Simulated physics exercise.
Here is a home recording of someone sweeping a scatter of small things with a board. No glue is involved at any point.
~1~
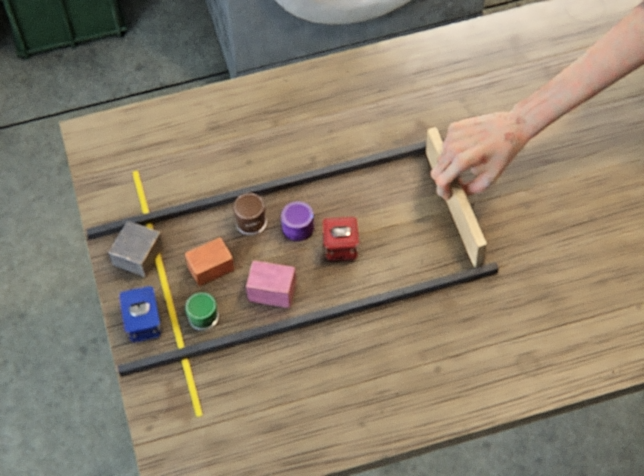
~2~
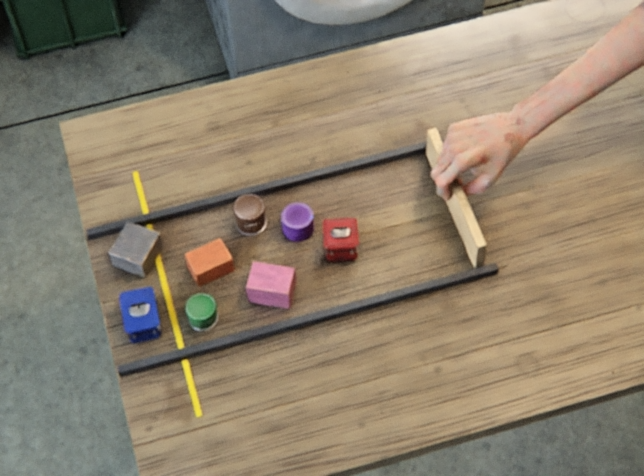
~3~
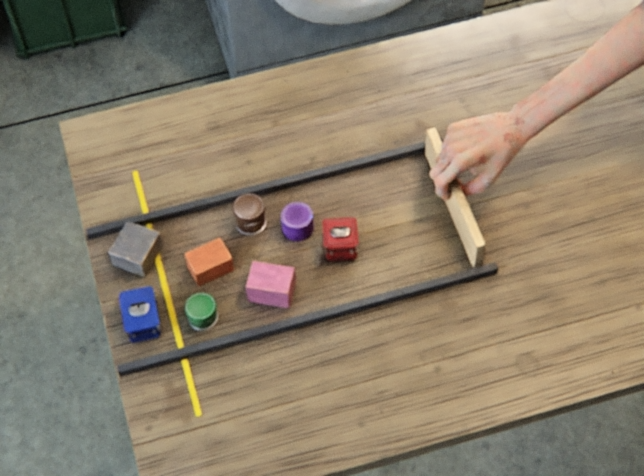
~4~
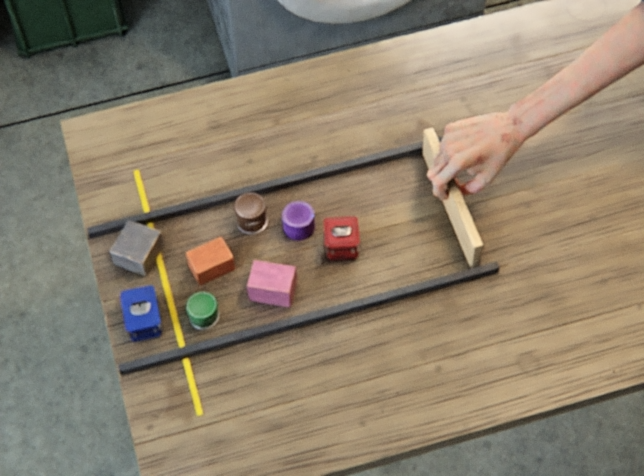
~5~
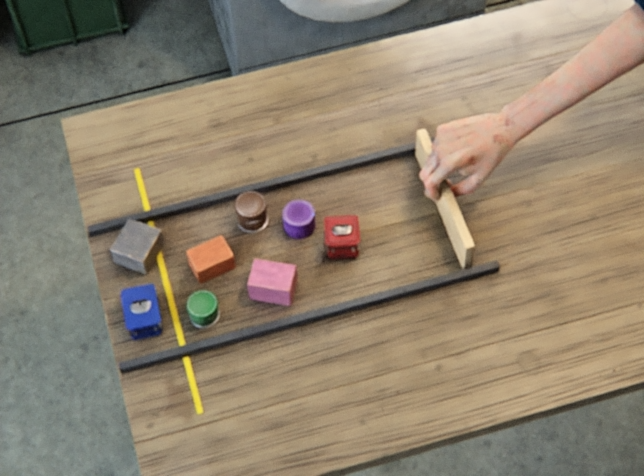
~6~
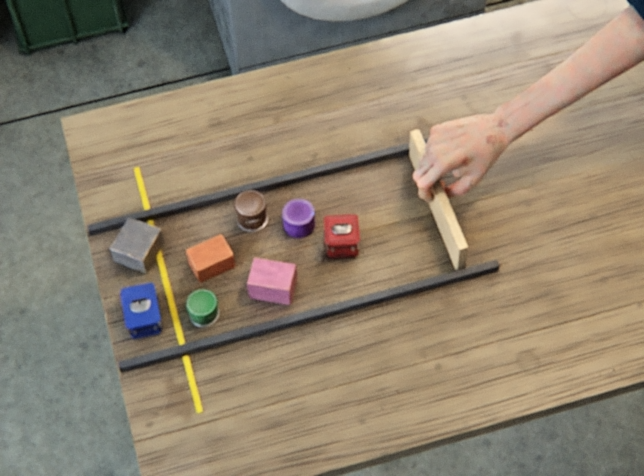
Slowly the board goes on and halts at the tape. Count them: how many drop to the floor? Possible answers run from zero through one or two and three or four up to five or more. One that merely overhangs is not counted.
Turns out one or at most two get shoved off the end.
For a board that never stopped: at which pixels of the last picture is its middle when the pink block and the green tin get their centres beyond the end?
When the pink block crosses, the middle is near (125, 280); when the green tin crosses, near (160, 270).
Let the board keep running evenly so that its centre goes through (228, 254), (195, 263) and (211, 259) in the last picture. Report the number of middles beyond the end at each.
Middles past end - pos 1: 0, pos 2: 0, pos 3: 0.
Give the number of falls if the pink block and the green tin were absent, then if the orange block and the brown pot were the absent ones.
In order, the numbers are 0 and 1.
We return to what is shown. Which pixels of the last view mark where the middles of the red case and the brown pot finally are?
Final positions: Near (150, 285); near (137, 231).
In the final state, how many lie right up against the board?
It's 4.
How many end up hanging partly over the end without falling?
The tally is 3.
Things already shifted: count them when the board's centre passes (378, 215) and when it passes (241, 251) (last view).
The counts are 0 and 6.
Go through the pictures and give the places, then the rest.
The first picture shows blue case (141, 315); grey block (136, 249); green tin (202, 311); board (455, 197); tape (165, 286).
The second picture shows grey block (136, 250); brown pot (250, 215).
The third picture shows green tin (202, 312); board (454, 197).
The fourth picture shows blue case (142, 314); red case (342, 239).
The fifth picture shows grey block (138, 246); orange block (211, 259).
The sixth picture shows blue case (142, 311); grey block (138, 245); green tin (203, 308); board (437, 199); tape (166, 282).
Soon after, none off yet; blue case at rest near (142, 311); grey block at rest near (138, 245); green tin at rest near (203, 308).
Then, none off yet; blue case moved a little near (129, 313); grey block moving near (128, 244); green tin moved about its own width near (161, 320).
At rest, the number that fall off is one or two; fallen, blue case.
